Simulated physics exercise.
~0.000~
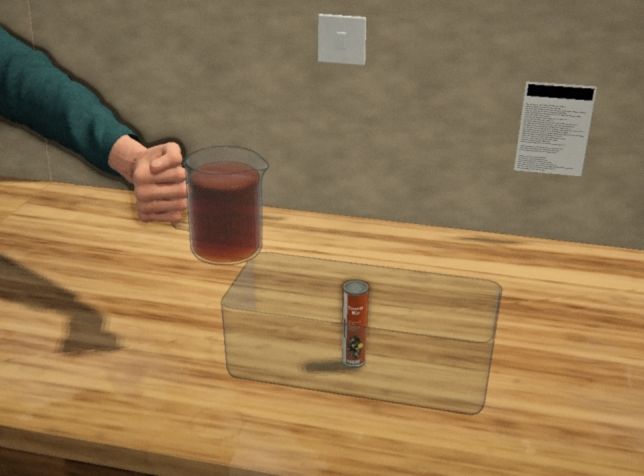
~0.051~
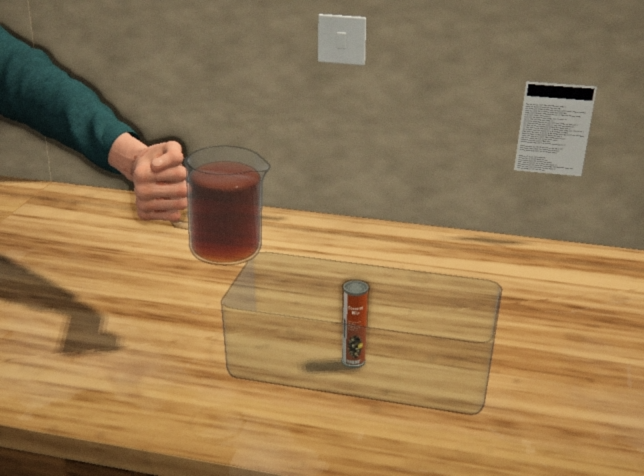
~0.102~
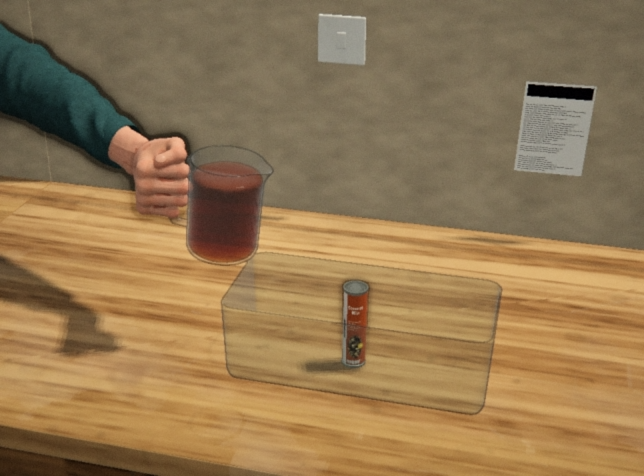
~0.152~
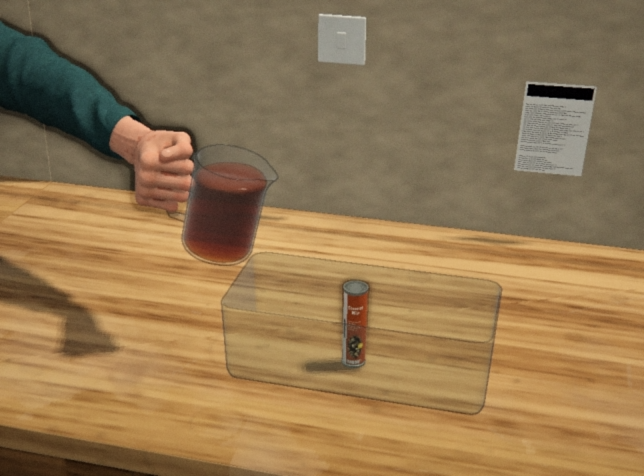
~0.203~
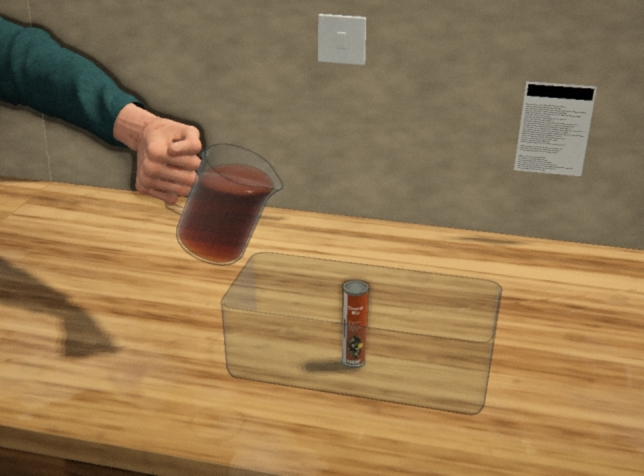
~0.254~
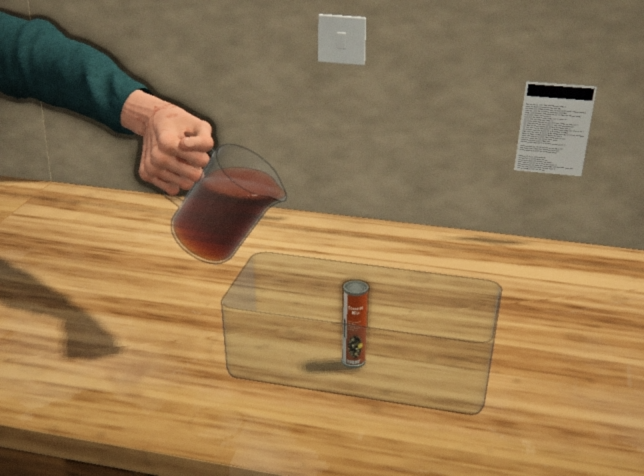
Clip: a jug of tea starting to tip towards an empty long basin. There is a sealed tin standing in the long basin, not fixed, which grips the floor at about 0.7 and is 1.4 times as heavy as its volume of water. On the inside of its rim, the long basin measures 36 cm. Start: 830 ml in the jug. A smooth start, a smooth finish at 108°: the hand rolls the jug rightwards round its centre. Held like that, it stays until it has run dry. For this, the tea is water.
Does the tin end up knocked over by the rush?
It never tilts over.
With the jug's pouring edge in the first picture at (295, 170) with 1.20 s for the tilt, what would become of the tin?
Result: Tin tipped over.
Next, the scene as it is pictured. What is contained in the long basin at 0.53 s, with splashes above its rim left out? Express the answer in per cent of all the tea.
18 %, give or take.
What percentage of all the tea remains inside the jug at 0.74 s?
Close to 18 percent of the total.
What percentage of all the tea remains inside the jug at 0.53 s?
Roughly 64 per cent.
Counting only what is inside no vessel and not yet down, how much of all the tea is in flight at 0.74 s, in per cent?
Airborne share: Near 12 %.
After 0.53 s the tilt is 96° and 64 per cent is still to pour; the tin stands where it began.
After 0.74 s the tilt is 108° and 19 per cent is still to pour; the tin stands where it began.
After 0.95 s the tilt is 108° and 3 per cent is still to pour; the tin stands where it began.
After 1.18 s the tilt is 108° and 0 per cent is still to pour; the tin stands where it began.
In the end the tin stands where it began.
